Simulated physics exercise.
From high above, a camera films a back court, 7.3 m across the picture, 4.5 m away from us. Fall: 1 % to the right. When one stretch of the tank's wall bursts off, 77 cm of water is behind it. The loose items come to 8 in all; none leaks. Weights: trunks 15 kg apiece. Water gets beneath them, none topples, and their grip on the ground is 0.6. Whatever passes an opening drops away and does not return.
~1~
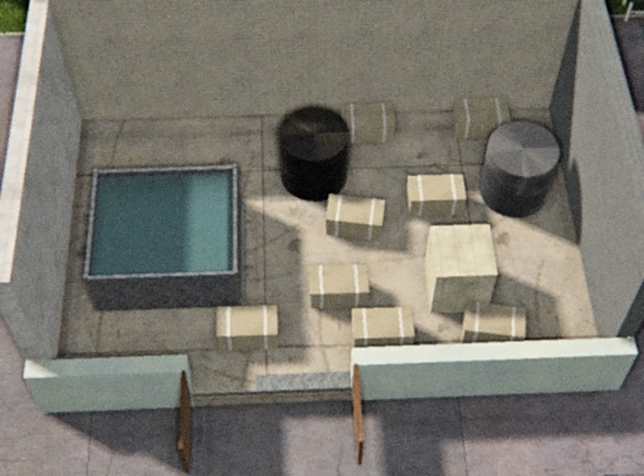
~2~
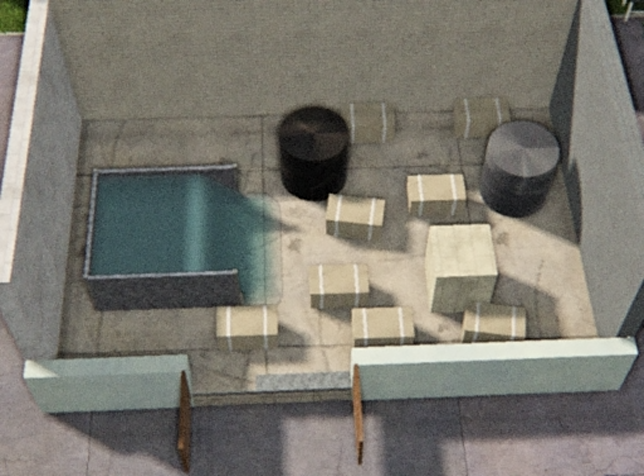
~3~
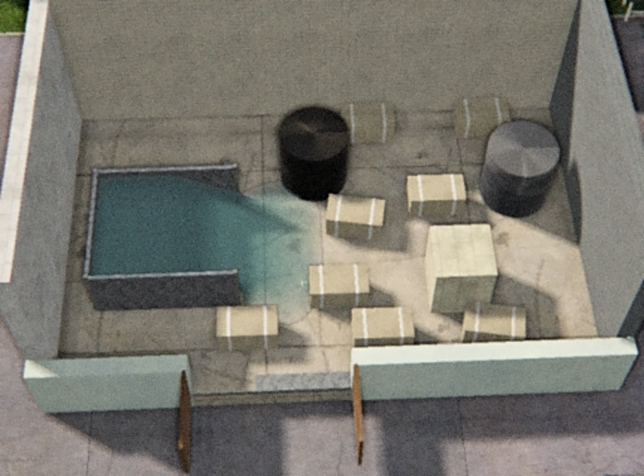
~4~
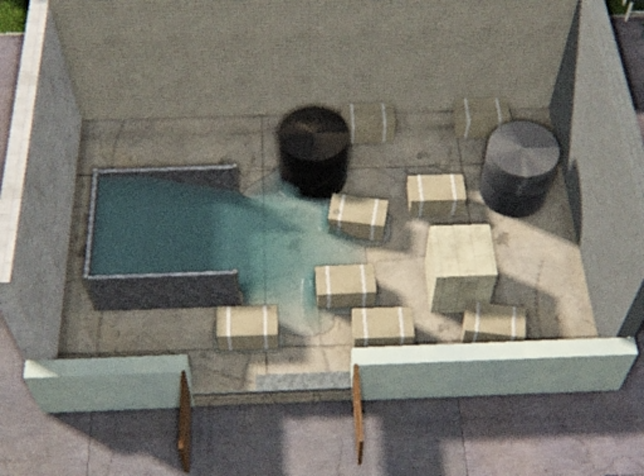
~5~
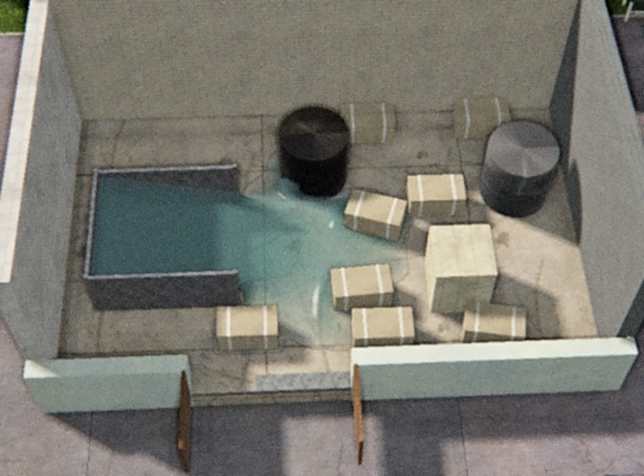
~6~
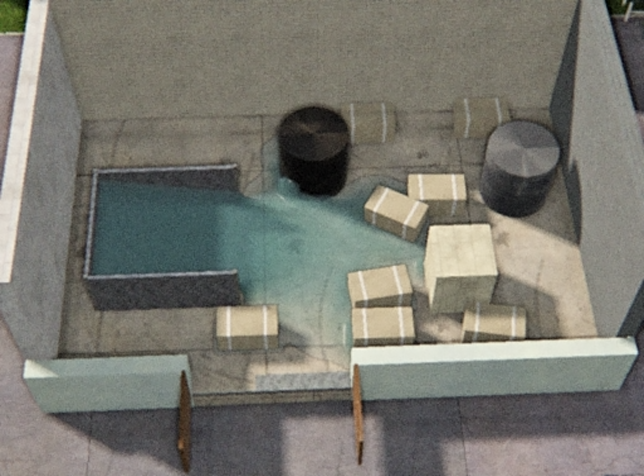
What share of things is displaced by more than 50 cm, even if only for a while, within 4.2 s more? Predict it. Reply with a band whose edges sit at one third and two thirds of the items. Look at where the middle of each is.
Band: Two thirds or above.
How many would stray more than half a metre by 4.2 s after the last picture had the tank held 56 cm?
Result: 5.
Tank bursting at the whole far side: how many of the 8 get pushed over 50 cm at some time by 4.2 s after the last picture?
Result: 4 of them.
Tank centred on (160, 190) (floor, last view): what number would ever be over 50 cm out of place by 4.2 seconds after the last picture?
The answer would then be 7.
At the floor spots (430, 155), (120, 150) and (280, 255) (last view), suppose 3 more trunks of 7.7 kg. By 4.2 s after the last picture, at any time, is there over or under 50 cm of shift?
Well, in turn they are above that, below that and above that.
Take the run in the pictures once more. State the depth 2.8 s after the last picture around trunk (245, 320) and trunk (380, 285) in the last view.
Close to 1 and 14 centimetres.
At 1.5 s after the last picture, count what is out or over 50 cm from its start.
Count: 5.
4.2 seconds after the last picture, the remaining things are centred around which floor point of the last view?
Near (431, 234).
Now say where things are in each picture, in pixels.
In the first picture, a trunk at (355, 210) rests on the ground; a trunk at (339, 279), on the bottom; 3.3 m2 under water; 0 of 8 have shifted.
In the second picture, a trunk at (355, 210) rests on the ground; a trunk at (339, 279), on the bottom; 4.4 m2 under water; 0 of 8 have shifted.
In the third picture, a trunk at (355, 210) rests on the ground; a trunk at (339, 279), on the bottom; 5.7 m2 under water; 0 of 8 have shifted.
In the fourth picture, a trunk at (358, 210), on the bottom, 4 cm from its start; a trunk at (346, 279), on the bottom, 9 cm from its start; 6.7 m2 under water; 1 of 8 have shifted.
In the fifth picture, a trunk at (376, 207) rests on the ground, 30 cm from its start; a trunk at (362, 280) rests on the ground, 32 cm from its start; water covers 8.1 m2; 2 of 8 have shifted.
In the sixth picture, a trunk at (397, 206), on the bottom, 59 cm from its start; a trunk at (380, 283) rests on the ground, 57 cm from its start; 9.7 m2 under water; 2 of 8 have shifted.
Then, 0.4 s after the last picture 2 of 8 are over 50 cm from their spots; 2 afloat.
Then, 1.5 s after the last picture 5 of 8 are over 50 cm from their spots; 3 afloat.
Then, 2.8 s after the last picture 5 of 8 are over 50 cm from their spots; 6 afloat.
Then, 4.2 s after the last picture 6 of 8 are over 50 cm from their spots, and 6 have been at some point; 7 afloat.
